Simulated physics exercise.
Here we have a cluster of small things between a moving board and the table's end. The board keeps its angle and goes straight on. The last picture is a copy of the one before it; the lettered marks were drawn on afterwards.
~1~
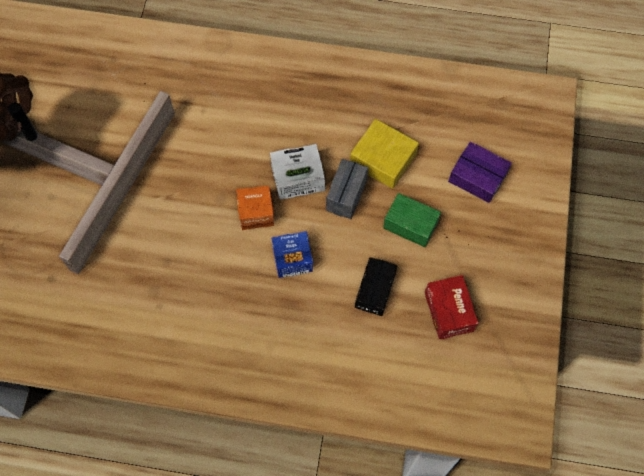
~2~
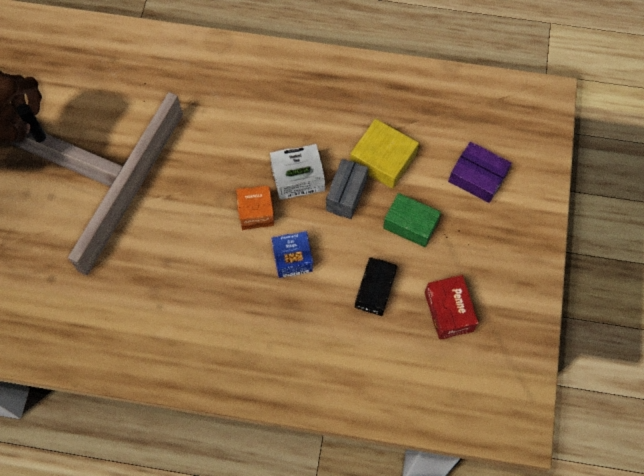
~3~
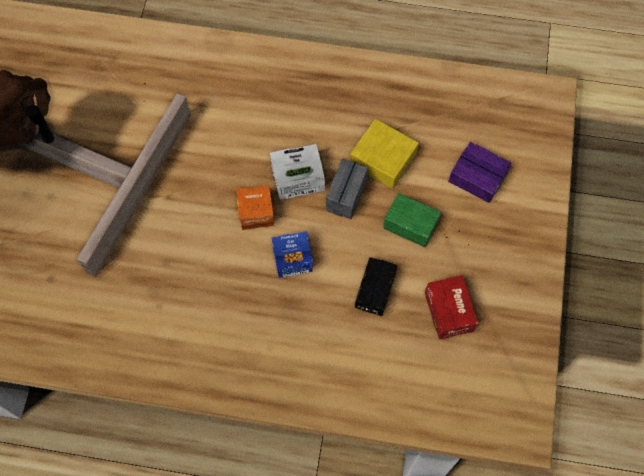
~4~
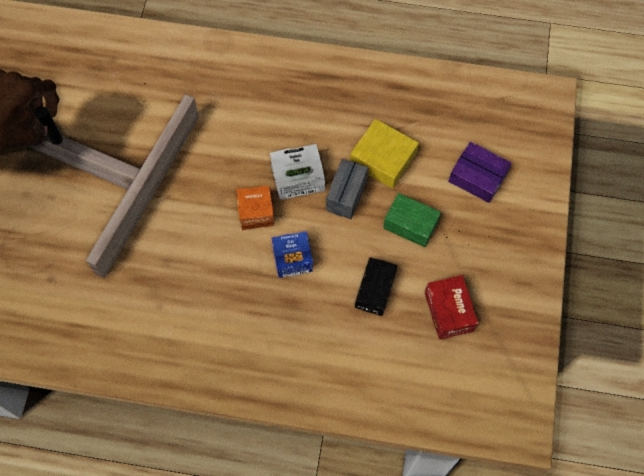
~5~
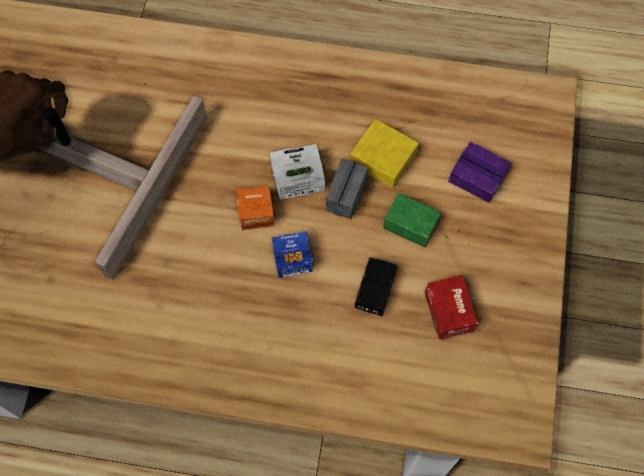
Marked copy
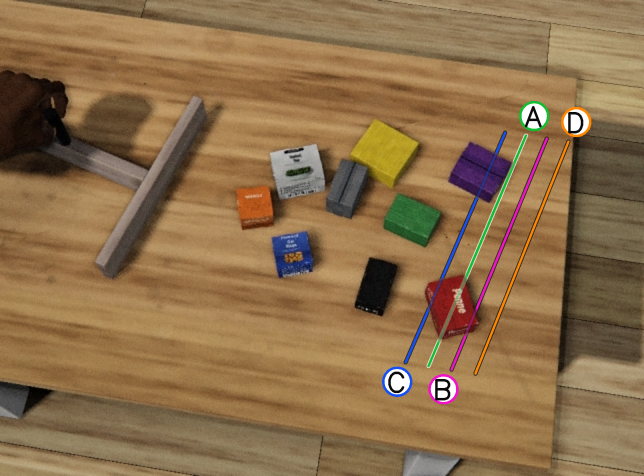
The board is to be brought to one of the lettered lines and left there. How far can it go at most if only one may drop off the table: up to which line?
At C, and not beyond.
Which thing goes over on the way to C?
The green block goes over.
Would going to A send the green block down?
Yes.
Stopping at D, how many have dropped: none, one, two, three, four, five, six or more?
In all, five.
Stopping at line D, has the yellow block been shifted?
Yes.
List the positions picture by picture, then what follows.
In the first frame, yellow block (384, 154); purple box (480, 172); orange box (255, 208).
In the second frame, board (125, 173); blue packet (292, 255).
In the third frame, board (134, 175); grey box (347, 189).
In the fourth frame, board (142, 176); white packet (298, 172).
In the fifth frame, board (151, 177); yellow block (384, 154); purple box (480, 172); orange box (255, 208).
On the marked copy, A at (480, 245); B at (502, 248); C at (458, 242); D at (525, 252).
Following C. Soon after the start, board (261, 194); white packet (315, 180); grey box (356, 193).
Later, board (371, 210); green block (482, 237); grey box (446, 220).
In the end, board (458, 223); green block over the edge; purple box (565, 189); one fallen.
As for the rest, A drops two; B drops three; D drops five.
